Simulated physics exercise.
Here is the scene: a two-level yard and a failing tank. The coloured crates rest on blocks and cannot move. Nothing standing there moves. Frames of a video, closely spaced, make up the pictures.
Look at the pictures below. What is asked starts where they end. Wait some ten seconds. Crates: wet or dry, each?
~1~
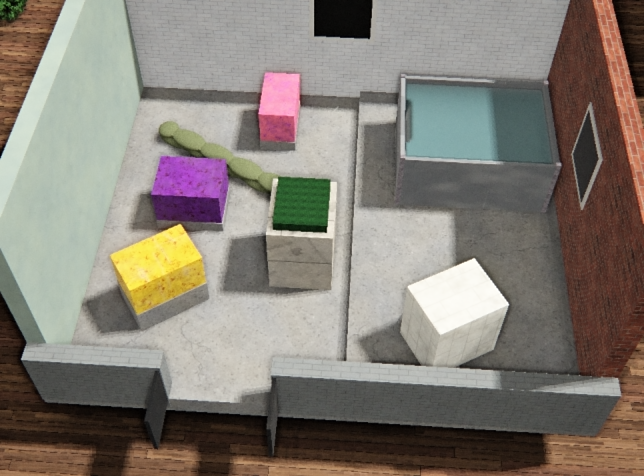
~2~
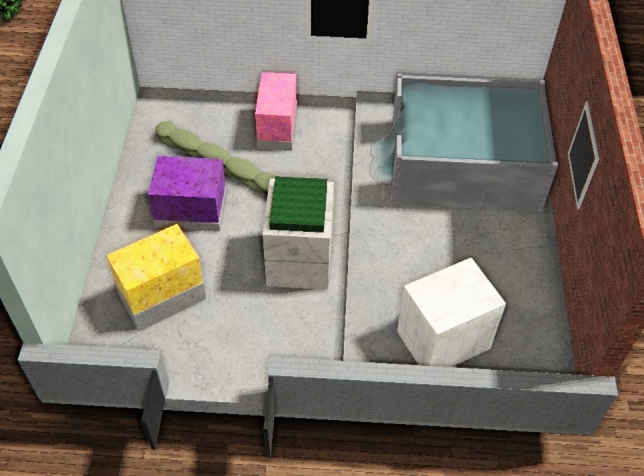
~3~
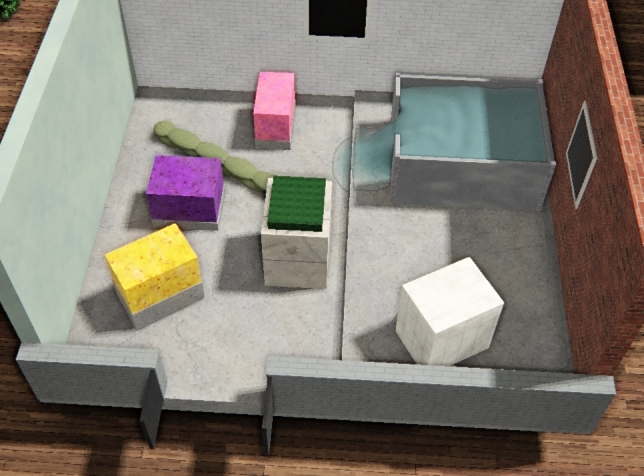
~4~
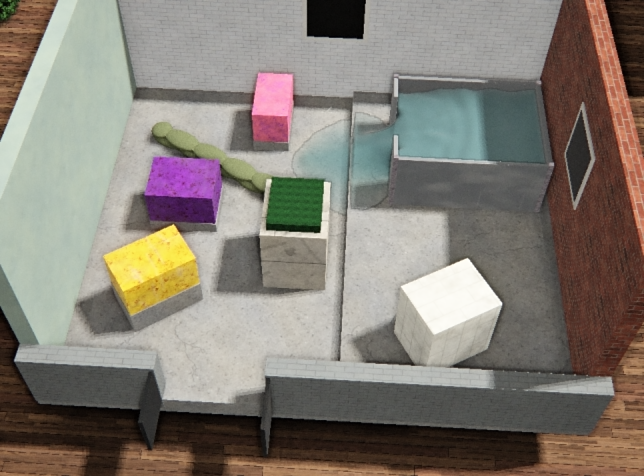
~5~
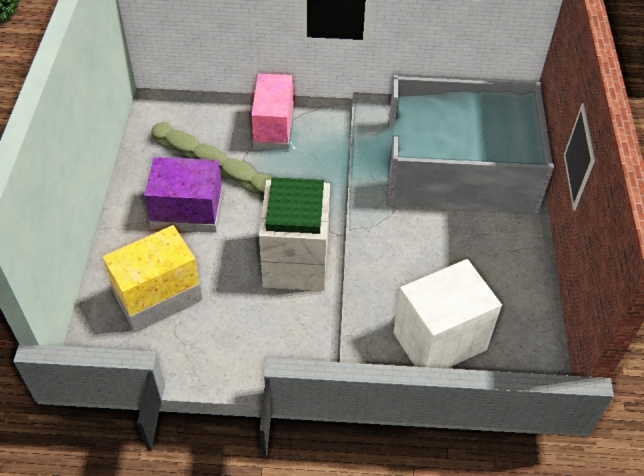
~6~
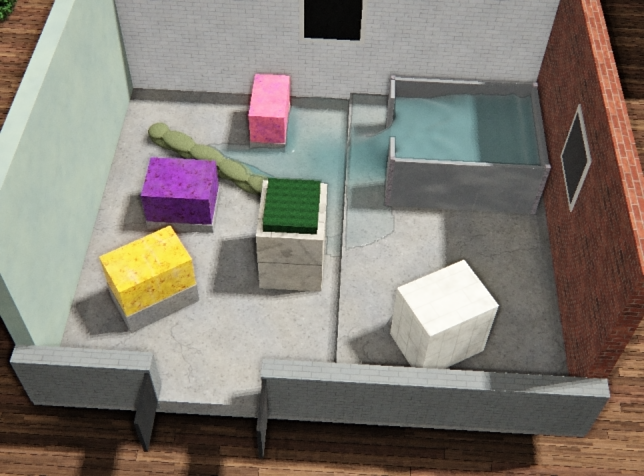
In order: The yellow crate is missed by the water; the purple crate is reached by the water; the pink crate is reached by the water.
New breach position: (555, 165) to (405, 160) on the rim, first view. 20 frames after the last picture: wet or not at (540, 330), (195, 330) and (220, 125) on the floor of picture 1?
Soaked / soaked / unwetted.
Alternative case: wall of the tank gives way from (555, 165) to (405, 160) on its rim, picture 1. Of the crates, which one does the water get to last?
I'd go with the pink crate.
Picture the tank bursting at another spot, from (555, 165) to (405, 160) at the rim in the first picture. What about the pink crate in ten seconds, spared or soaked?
My reading: The pink crate remains dry.
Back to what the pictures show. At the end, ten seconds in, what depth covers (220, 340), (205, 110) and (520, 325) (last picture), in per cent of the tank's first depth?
Readings in order: Around 8, 12 and 2 %.
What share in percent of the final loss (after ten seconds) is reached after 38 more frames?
Roughly 15 percent.
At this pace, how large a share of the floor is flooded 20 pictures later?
Roughly 55 percent, I'd say.
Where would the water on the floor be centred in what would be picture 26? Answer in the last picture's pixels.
Somewhere near (324, 169).
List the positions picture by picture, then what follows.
In the first frame, still water in the tank at (476, 123).
In the second frame, the front is at (384, 140), out from the gap at (398, 147).
In the third frame, water pours out at (396, 147) and has run to (339, 154).
In the fourth frame, water pours out at (394, 149) and has run to (298, 157).
In the fifth frame, water pours out at (394, 149) and has run to (250, 166).
In the sixth frame, the front is at (206, 153), out from the gap at (391, 149).
A moment on, water covers 30 % of the floor; the yellow crate not reached, the purple crate water round its plinth, the pink crate water round its plinth.
Next, water covers 40 % of the floor; the yellow crate water round its plinth, the purple crate water round its plinth, the pink crate water round its plinth.
Then, water covers 55 % of the floor; the yellow crate water round its plinth, the purple crate water round its plinth, the pink crate water round its plinth.
Later, water covers 65 % of the floor; the yellow crate water round its plinth, the purple crate water round its plinth, the pink crate water round its plinth.
In the end, water covers 75 % of the floor; the yellow crate stayed above the water, the purple crate was topped, the pink crate was topped.
